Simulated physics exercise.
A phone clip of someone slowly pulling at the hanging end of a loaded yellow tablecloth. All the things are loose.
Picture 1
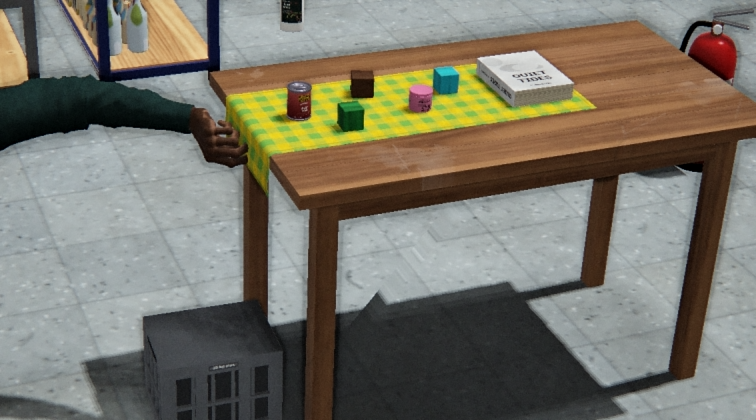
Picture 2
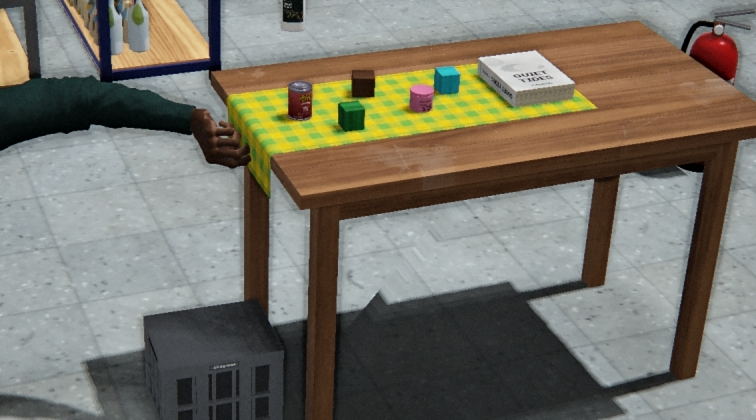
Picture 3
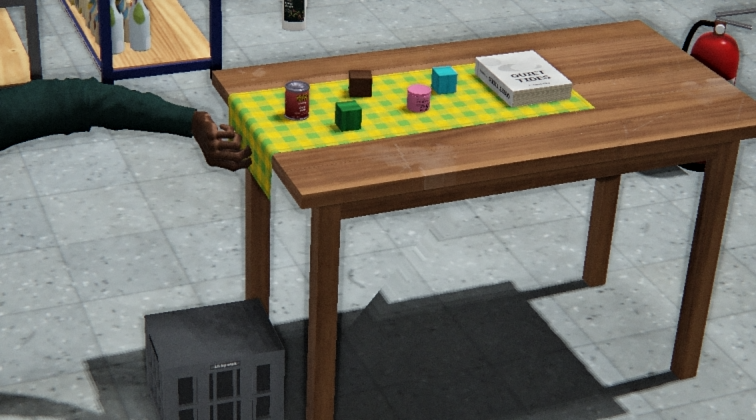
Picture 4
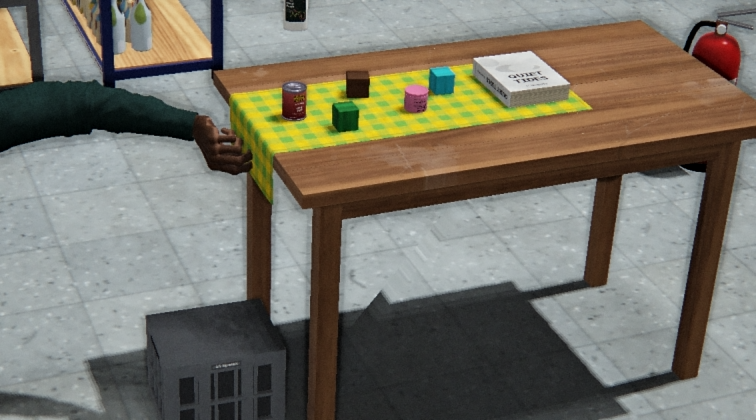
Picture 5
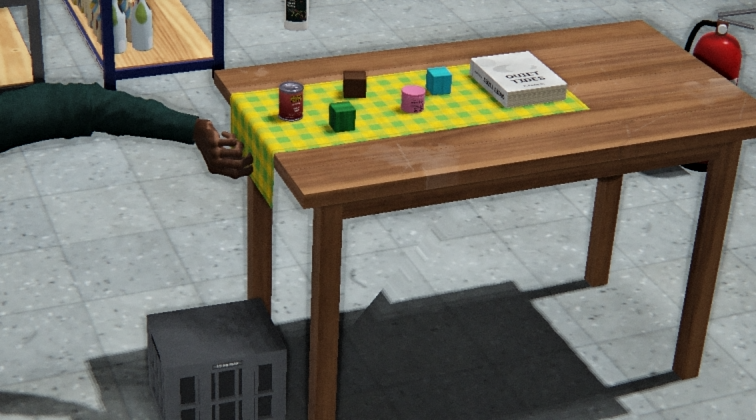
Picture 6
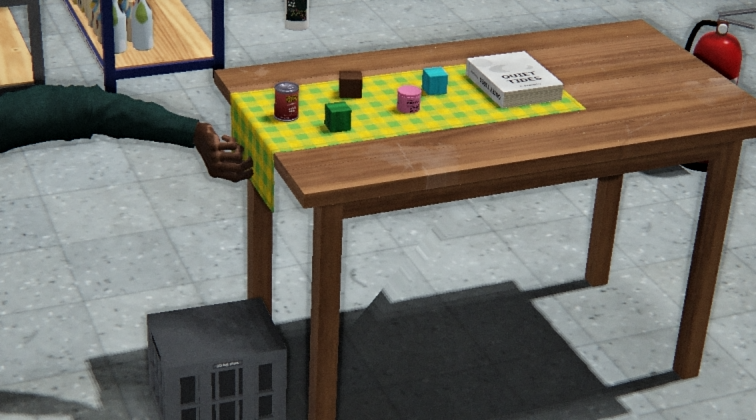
On a wooden table, a hand slowly draws the loaded yellow cloth slightly left.
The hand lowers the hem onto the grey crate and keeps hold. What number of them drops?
It carries off four.
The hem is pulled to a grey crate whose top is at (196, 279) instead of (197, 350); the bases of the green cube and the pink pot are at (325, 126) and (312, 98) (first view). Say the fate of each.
The green cube is carried off; the pink pot comes down.
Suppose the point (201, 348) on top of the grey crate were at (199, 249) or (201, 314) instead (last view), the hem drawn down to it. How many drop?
The count: 1 and 3.
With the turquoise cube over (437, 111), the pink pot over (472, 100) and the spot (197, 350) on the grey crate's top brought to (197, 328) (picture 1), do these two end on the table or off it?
The turquoise cube holds on, the pink pot keeps its place on top.
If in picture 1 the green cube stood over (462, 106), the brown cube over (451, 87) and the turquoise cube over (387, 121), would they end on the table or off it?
The green cube keeps its place on top; the brown cube keeps its place on top; the turquoise cube falls.
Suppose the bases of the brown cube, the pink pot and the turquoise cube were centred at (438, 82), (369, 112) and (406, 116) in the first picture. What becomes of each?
The brown cube keeps its place on top; the pink pot falls; the turquoise cube falls.
Early on, hem near (247, 284); red can, green cube and brown cube gone.
Midway, hem on the crate; red can, green cube, brown cube and pink pot gone.
Finally, hem on the crate; red can, green cube, brown cube and pink pot gone. The answer is four.
